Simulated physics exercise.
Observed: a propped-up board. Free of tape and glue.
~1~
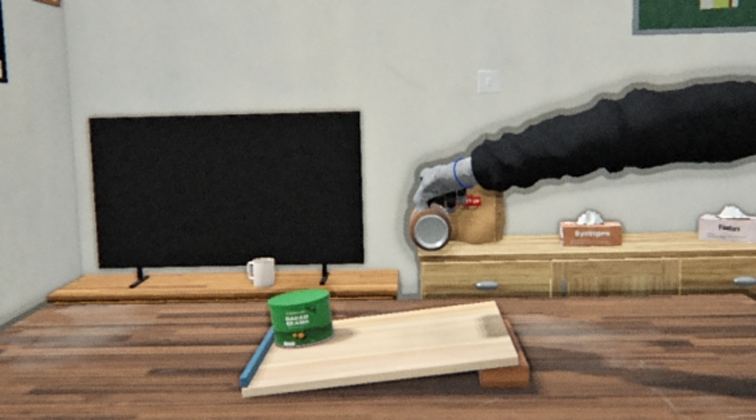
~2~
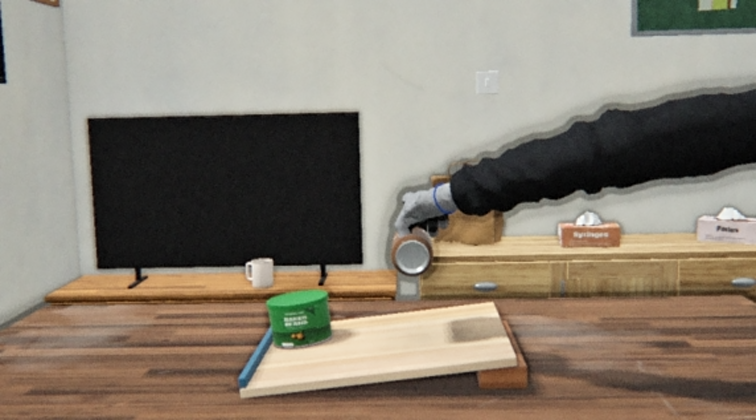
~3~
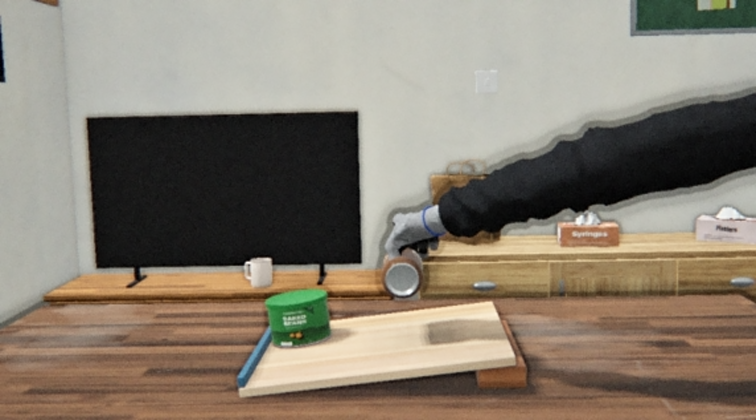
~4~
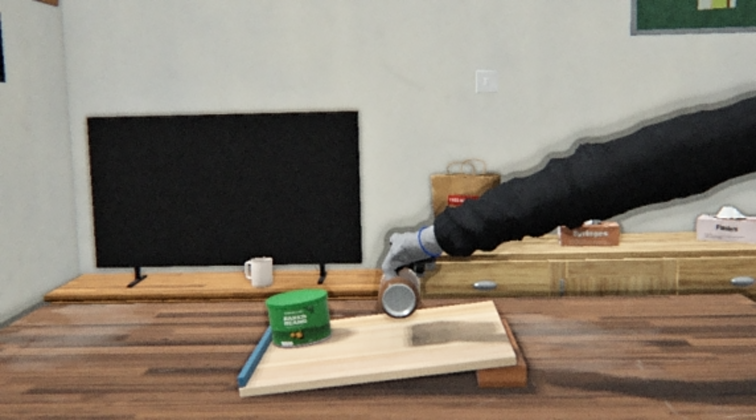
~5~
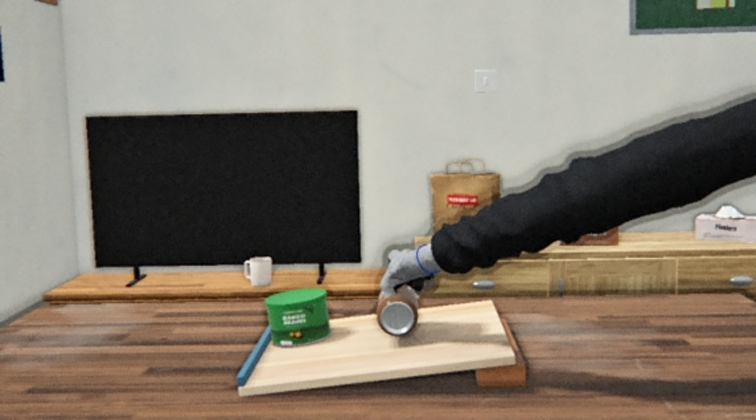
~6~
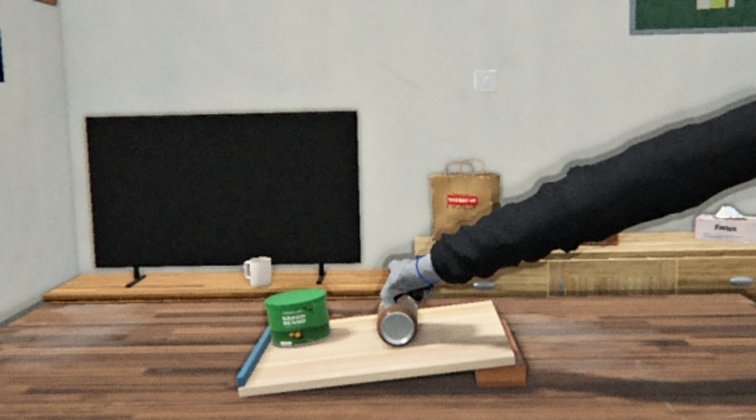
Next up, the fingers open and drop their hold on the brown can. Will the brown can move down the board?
Yes. It moves off toward the lower end.
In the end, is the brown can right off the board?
Result: The brown can stays on top.
Then, 0.50 s past the last view, brown can displaced about its own width near (371, 321).
Then, 1.00 s past the last view, brown can displaced about its own width near (339, 324).
Finally, moved from the start, brown can; green tub still in place. Final places as the last picture's camera would see them, brown can near (338, 324). The brown can slides or rolls down.
